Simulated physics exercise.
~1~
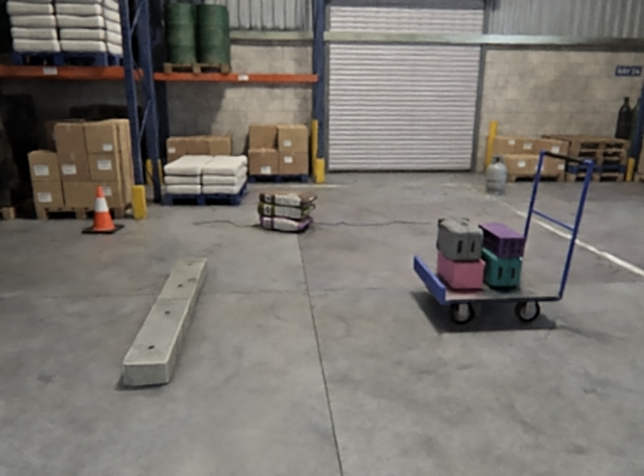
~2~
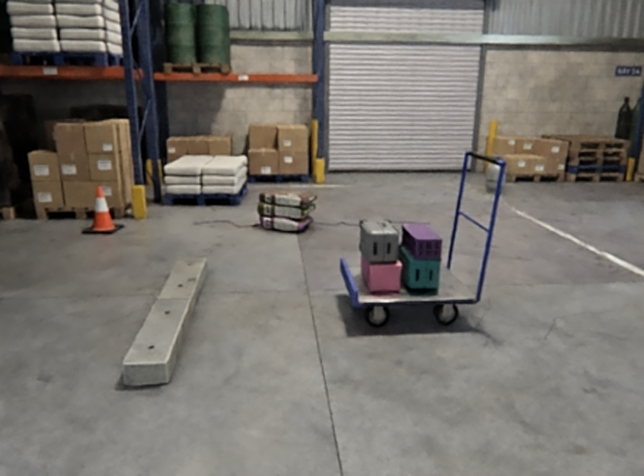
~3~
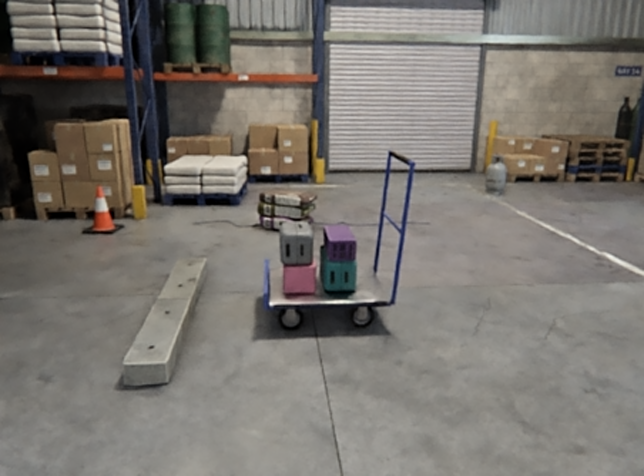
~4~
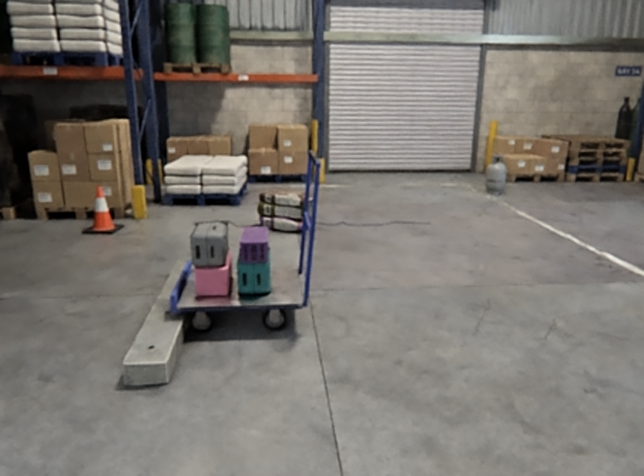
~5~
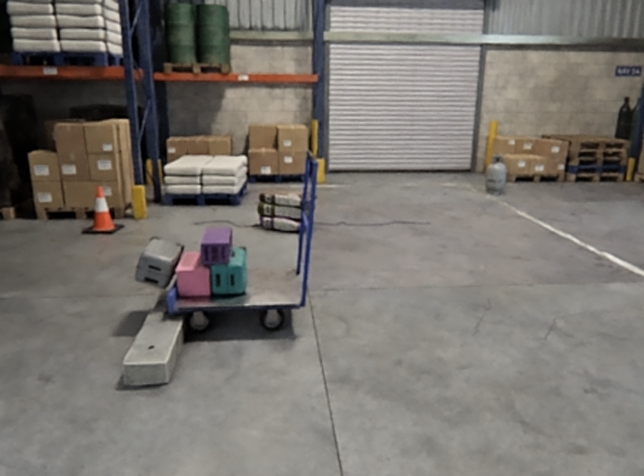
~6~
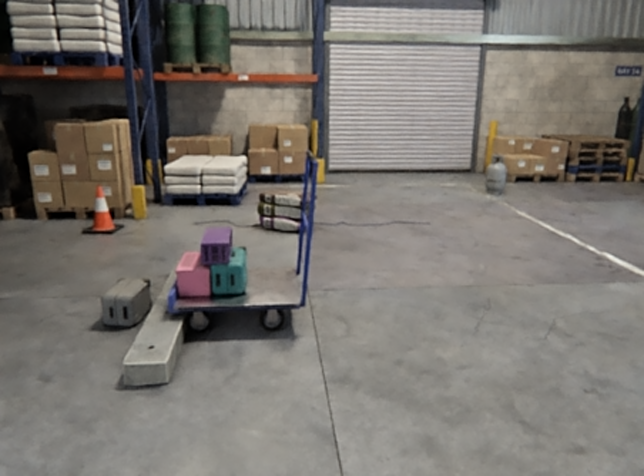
At the start, a blue-framed trolley carrying four stacked containers stands on the right of a warehouse floor, with a long, low concrete kerb lying to the left. The trolley rolls left across the floor, its grey case above a pink one and its purple crate above a teal one. It reaches the kerb and stops, and the load slides forward. The grey case tumbles off the front, while the purple crate shifts left but stays aboard. Finally, the grey case rests overturned on the floor beyond the kerb, and the other three remain on the deck, purple on top.
